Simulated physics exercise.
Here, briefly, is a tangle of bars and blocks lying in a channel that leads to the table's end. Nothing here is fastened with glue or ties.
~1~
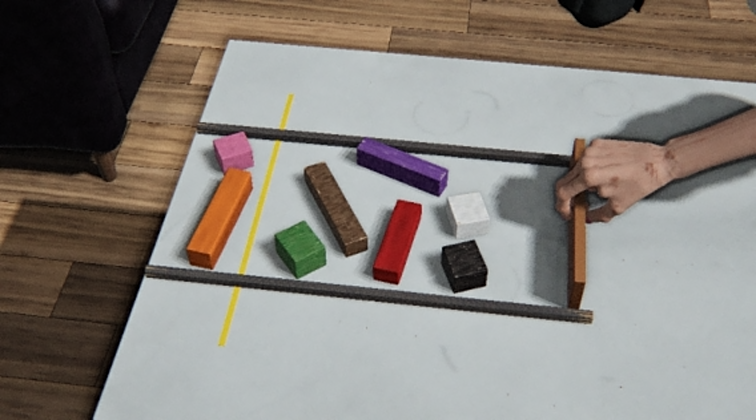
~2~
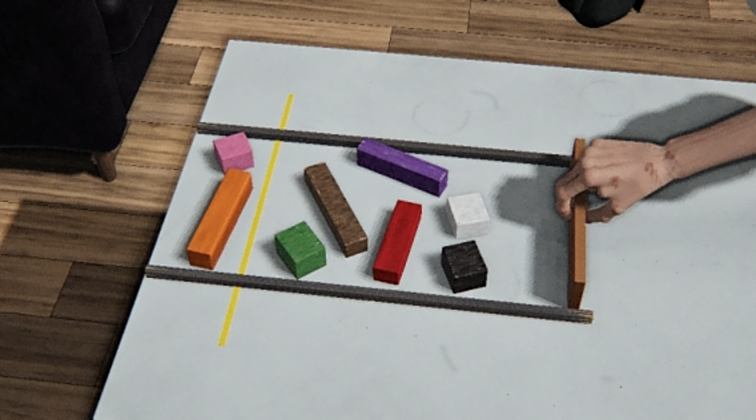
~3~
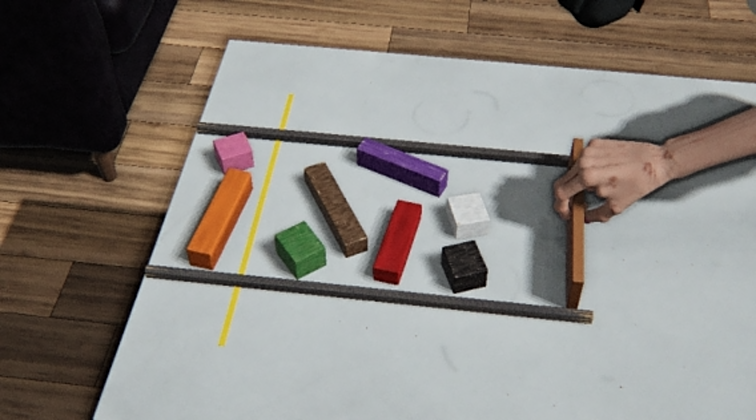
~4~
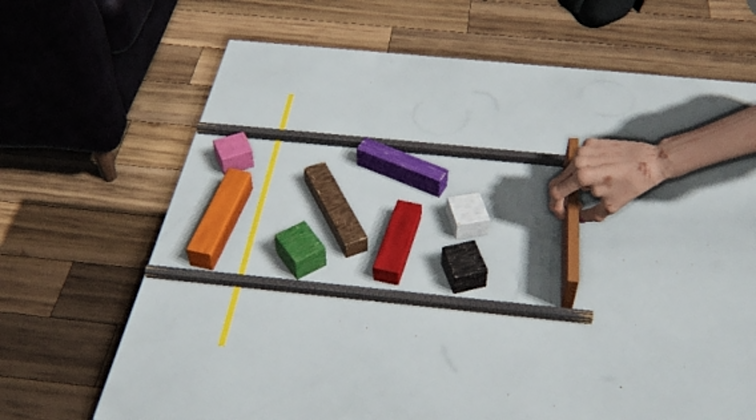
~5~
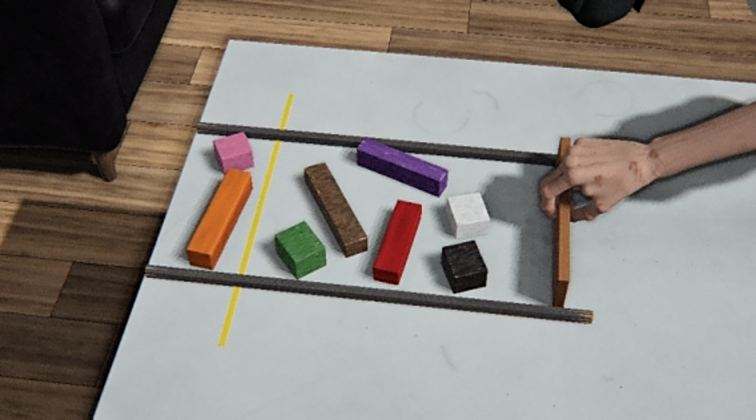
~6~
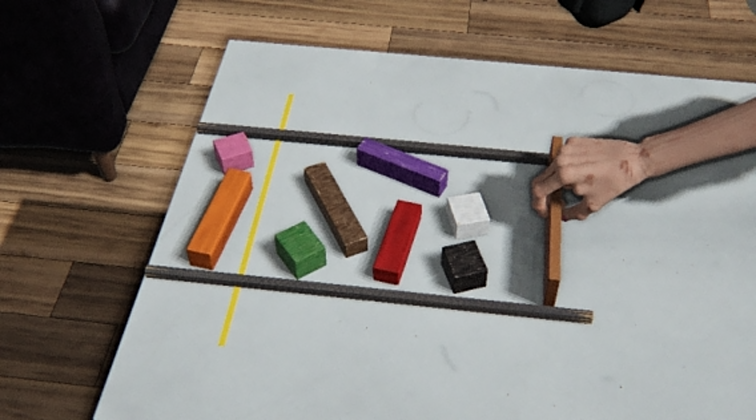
In this clip, colored bars and blocks lie scattered between two dark rails on a pale table crossed by yellow tape, while a hand holds an upright board at the right and slides it slightly left without touching them.
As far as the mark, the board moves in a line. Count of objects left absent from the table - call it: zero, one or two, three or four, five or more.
My call is one or two.
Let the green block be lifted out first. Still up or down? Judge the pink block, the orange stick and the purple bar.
So the pink block goes down, the orange stick goes down and the purple bar keeps its place.
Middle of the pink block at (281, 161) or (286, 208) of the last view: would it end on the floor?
Stays put; goes off the edge.
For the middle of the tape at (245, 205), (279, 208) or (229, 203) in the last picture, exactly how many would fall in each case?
Those tries give 3, 0 and 4.
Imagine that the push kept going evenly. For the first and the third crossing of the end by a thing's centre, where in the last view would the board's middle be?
About (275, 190) and about (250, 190).
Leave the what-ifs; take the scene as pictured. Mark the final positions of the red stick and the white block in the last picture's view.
I'd say approximately (206, 224) and then (246, 191).
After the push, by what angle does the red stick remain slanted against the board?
Near 0 degrees.
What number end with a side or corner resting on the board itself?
The count comes out at 3.
Soon after, none off yet; pink block at rest near (234, 154); orange stick at rest near (221, 218); green block at rest near (301, 250).
In the end, the number that fall off is one or two; gone, orange stick.
